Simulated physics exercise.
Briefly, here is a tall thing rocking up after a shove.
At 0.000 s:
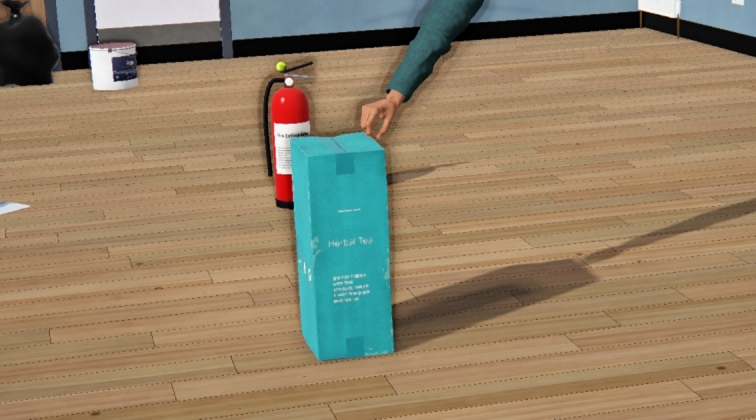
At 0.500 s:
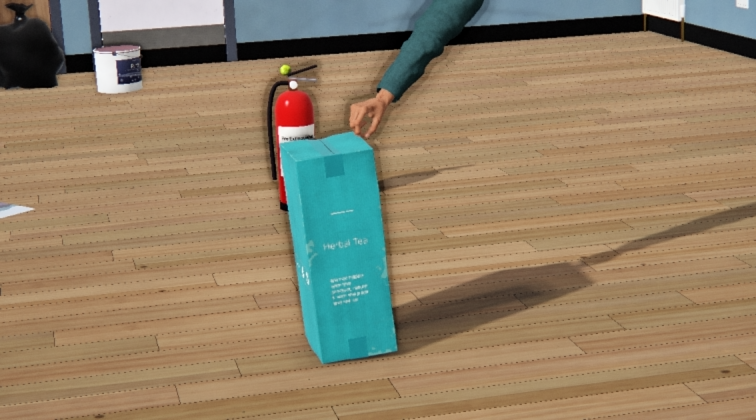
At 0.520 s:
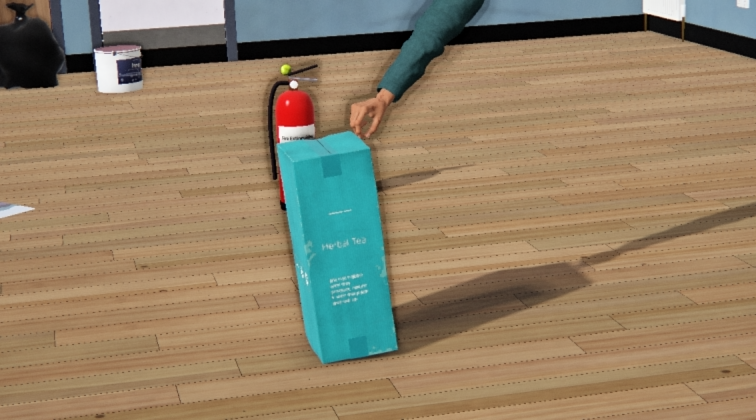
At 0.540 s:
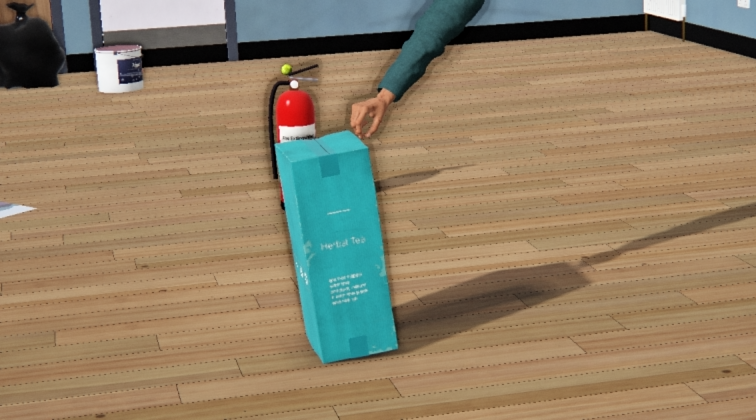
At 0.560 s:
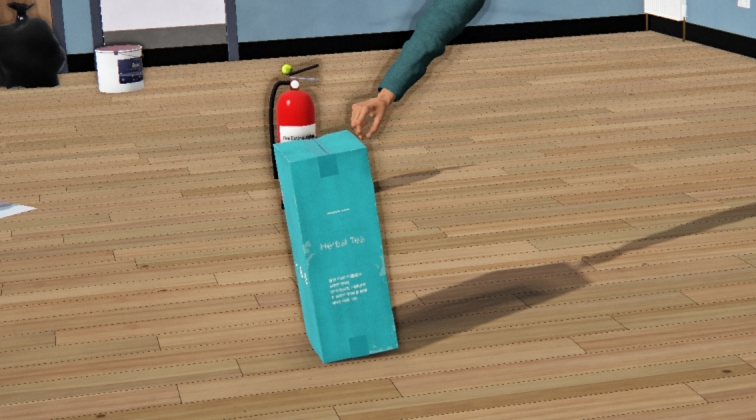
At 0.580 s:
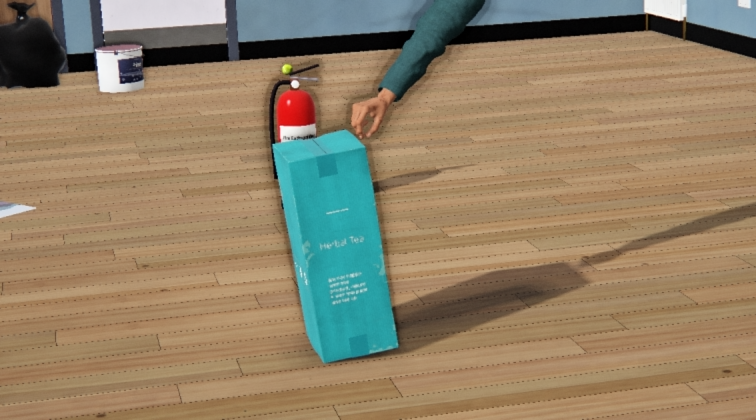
An arm in a teal sleeve reached down to the top of a tall turquoise box in front of a red fire extinguisher, and the box leaned a little to the left.
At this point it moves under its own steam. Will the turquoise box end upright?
Observed: Turquoise box recovers and stands.
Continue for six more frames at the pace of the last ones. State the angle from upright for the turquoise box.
6°.
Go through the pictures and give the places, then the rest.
Turquoise box (342, 245) upright, in the first frame.
Turquoise box (338, 246) 4° off upright, in the second frame.
Turquoise box (337, 246) 5° off upright, in the third frame.
Turquoise box (336, 246) 6° off upright, in the fourth frame.
Turquoise box (335, 245) 6° off upright, in the fifth frame.
Turquoise box (335, 245) 7° off upright, in the sixth frame.
After 0.80 s, turquoise box upright near (347, 248).
After 1.08 s, turquoise box upright near (346, 247).
At rest (1.9 s), the turquoise box settles on its feet, near (347, 247).
